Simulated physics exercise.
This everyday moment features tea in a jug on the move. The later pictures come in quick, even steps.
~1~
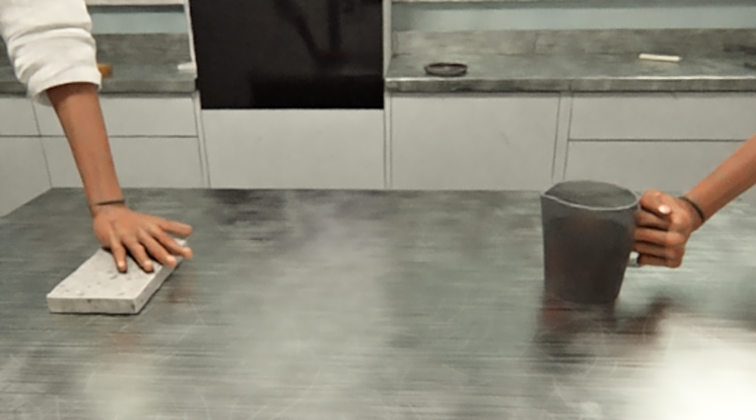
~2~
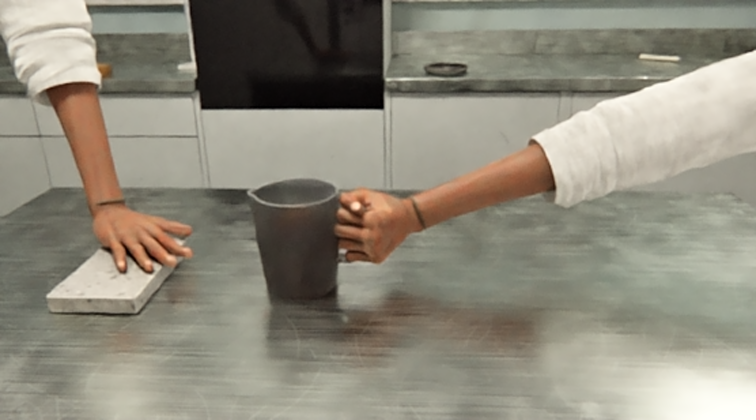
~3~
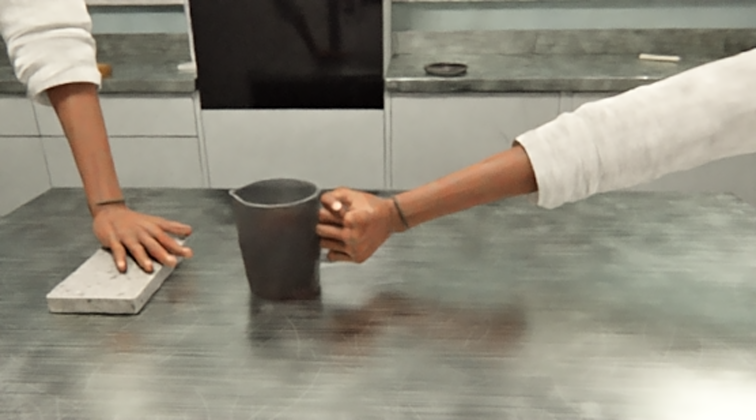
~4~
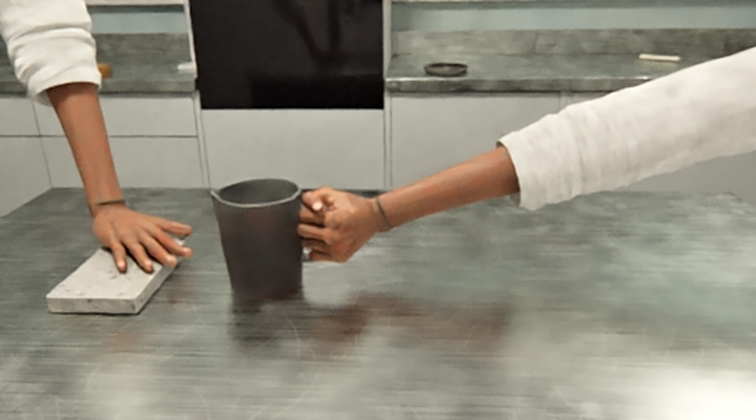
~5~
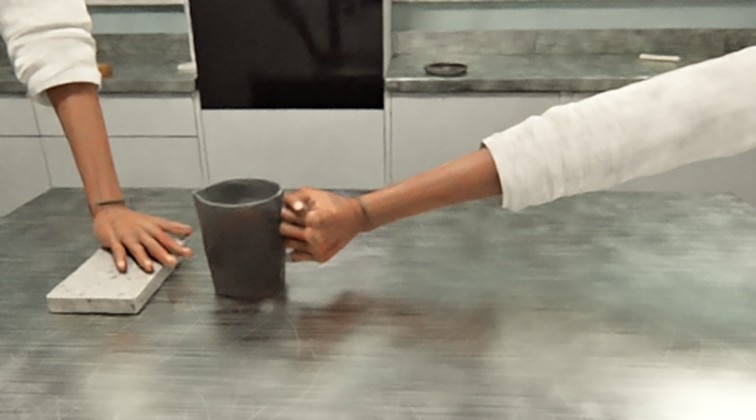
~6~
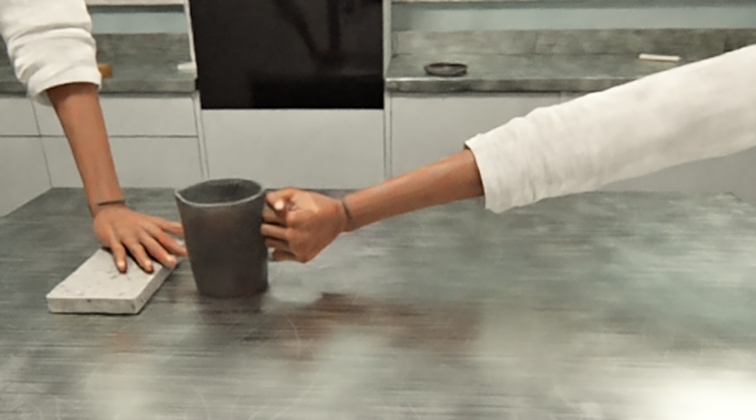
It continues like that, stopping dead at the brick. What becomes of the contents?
They all stay in.
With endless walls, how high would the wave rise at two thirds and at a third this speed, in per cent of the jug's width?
Peak: Around 15 in a hundred, then around 10 in a hundred.
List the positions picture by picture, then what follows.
In the first frame, at rest; jug (587, 240) about two thirds full; brick (124, 272).
In the second frame, under way; jug about two thirds full, surface at (299, 227).
In the third frame, 15 px further; jug (281, 236) about two thirds full.
In the fourth frame, 15 px further; jug about two thirds full, surface at (262, 226).
In the fifth frame, 15 px further; jug (245, 236) about two thirds full.
In the sixth frame, 15 px further; jug about two thirds full, surface at (226, 226); brick (124, 272).
Next, the jug meets the brick.
After that, the tea surges up the wall; the wave climbs under half way to the rim.
Finally, the jug stands at the brick; its rim is dry.
